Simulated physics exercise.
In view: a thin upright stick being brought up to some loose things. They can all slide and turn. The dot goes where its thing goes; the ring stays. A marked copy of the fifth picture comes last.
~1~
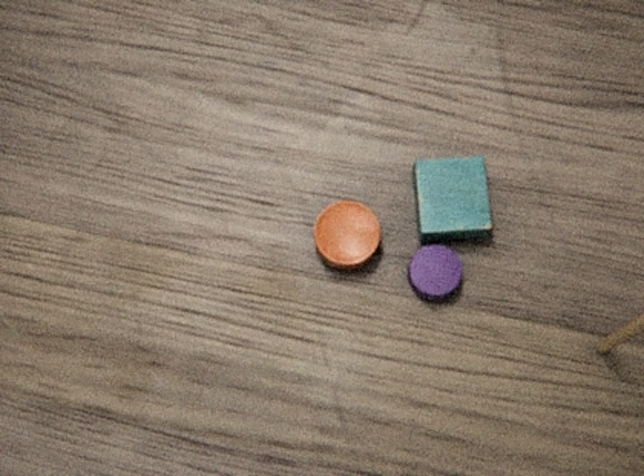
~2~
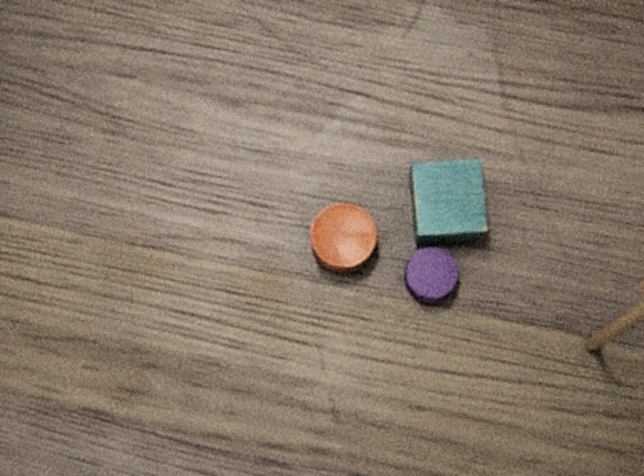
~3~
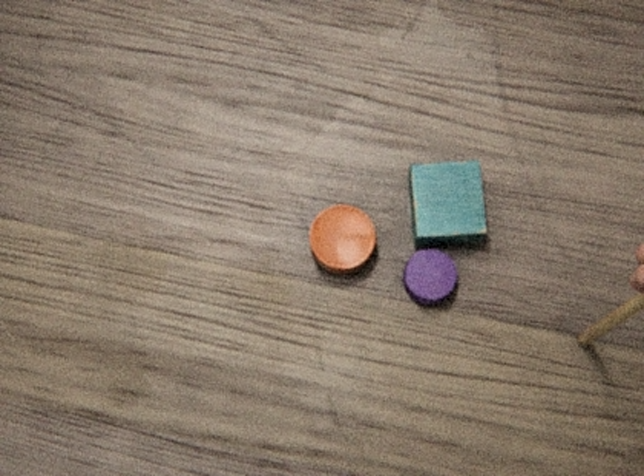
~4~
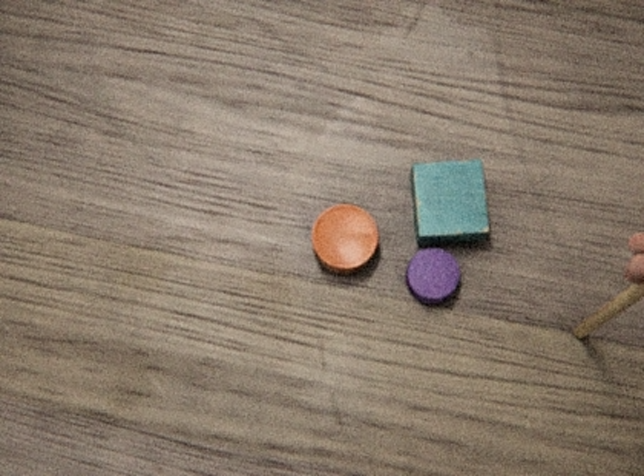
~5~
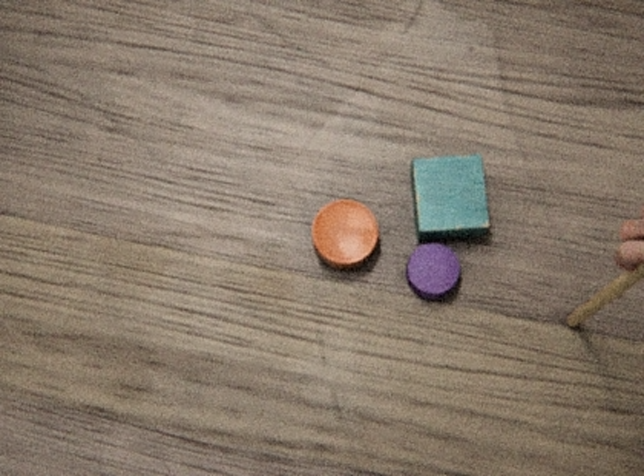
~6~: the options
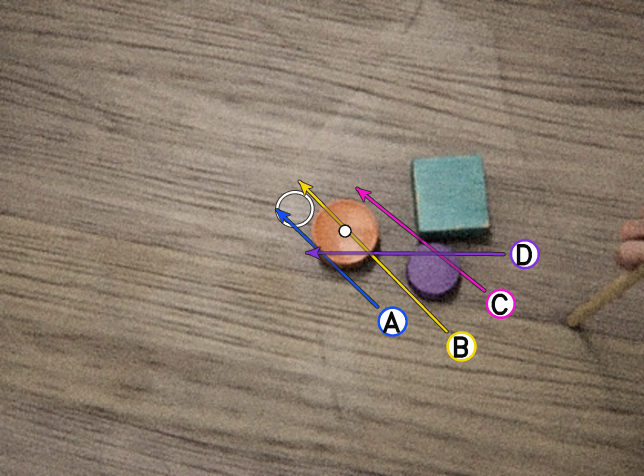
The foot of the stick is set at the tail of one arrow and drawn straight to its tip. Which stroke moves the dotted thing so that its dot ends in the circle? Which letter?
The dot ends in the ring with D.
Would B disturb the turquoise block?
No.
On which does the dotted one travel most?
Stroke B.
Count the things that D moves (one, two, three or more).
Two.
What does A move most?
The orange jar.
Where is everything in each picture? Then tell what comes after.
The first picture shows orange jar (347, 236); purple tin (434, 272); turquoise block (451, 199).
The second picture shows turquoise block (447, 201); orange jar (344, 239).
The third picture shows purple tin (429, 277); turquoise block (446, 203).
The fourth picture shows orange jar (345, 240); purple tin (432, 276).
The fifth picture shows turquoise block (449, 197); orange jar (345, 235); purple tin (432, 271).
On the marked copy, A from (378, 307) to (277, 210); B from (447, 332) to (300, 182); C from (484, 291) to (357, 189); D from (504, 254) to (307, 253); the ring at (295, 209); the white dot at (345, 231).
With D. Early on, foot of the stick (433, 254); orange jar (345, 236); purple tin (420, 279).
Further on, foot of the stick (362, 254); orange jar (329, 231); purple tin (417, 283).
At the end, foot of the stick (307, 253); orange jar (296, 214); purple tin (417, 283); the dot on the orange jar is in the ring.
As for the rest, A leaves the dotted thing at (341, 216); B leaves the dotted thing at (267, 197); C leaves the dotted thing at (345, 236).
